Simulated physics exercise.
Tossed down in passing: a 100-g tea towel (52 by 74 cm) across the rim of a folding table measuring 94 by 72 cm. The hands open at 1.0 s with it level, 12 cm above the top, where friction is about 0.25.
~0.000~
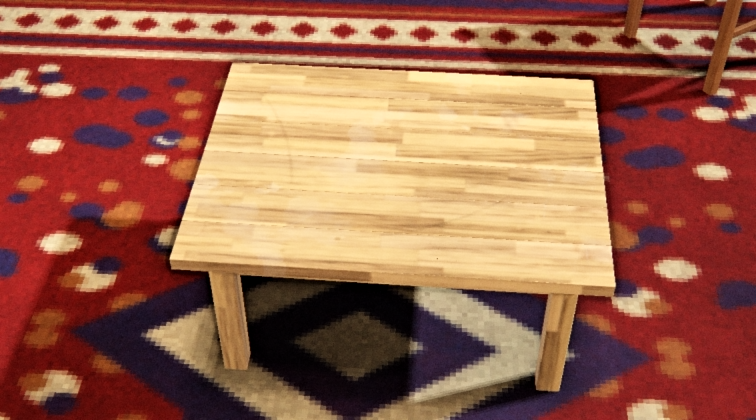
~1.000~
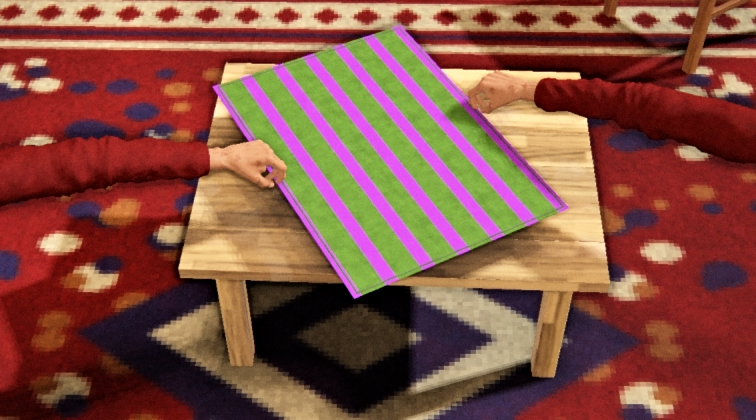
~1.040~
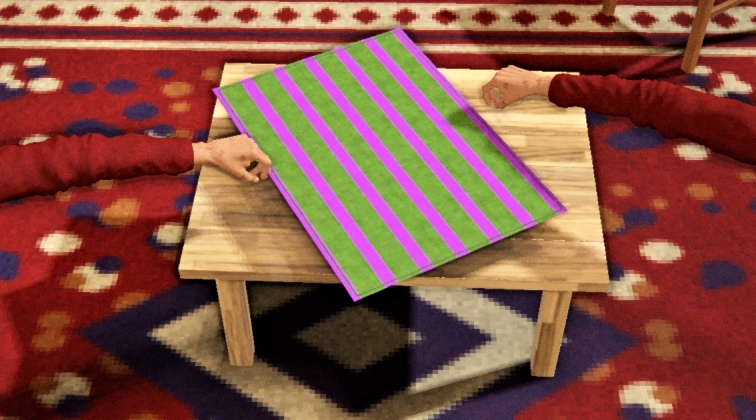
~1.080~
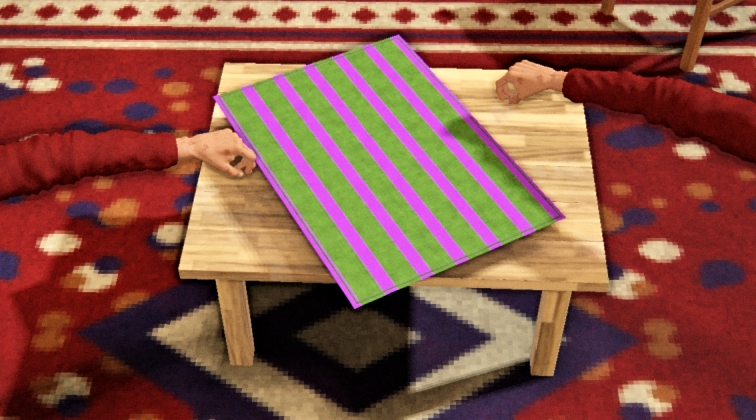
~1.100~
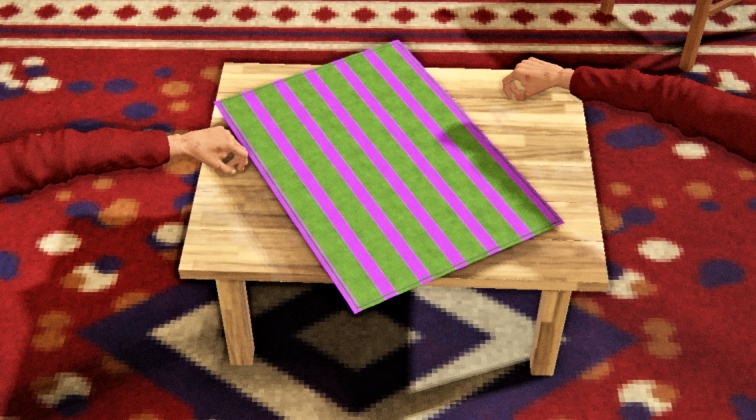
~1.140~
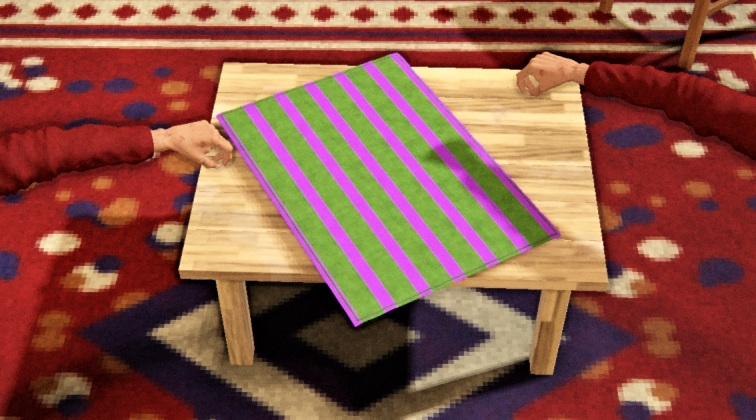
Green and magenta striped cloth lying askew on a wooden table, sliding slightly toward the near edge as two red-sleeved hands draw back.
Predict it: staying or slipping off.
In the end the tea towel remains up there.
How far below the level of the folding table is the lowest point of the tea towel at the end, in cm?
Some 16 cm.
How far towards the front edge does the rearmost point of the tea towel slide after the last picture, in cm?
About 1 cm.
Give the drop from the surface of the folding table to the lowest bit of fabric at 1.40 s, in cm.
About 8 cm.
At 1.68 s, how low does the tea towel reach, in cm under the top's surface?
Some 10 cm.
After 1.4 s, 90 % of the tea towel is still over the top.
After 1.7 s, 90 % of the tea towel is still over the top.
After 1.9 s, 90 % of the tea towel is still over the top.
After 2.2 s, 90 % of the tea towel is still over the top.
After 4.4 s, 90 % of the tea towel is still over the top.
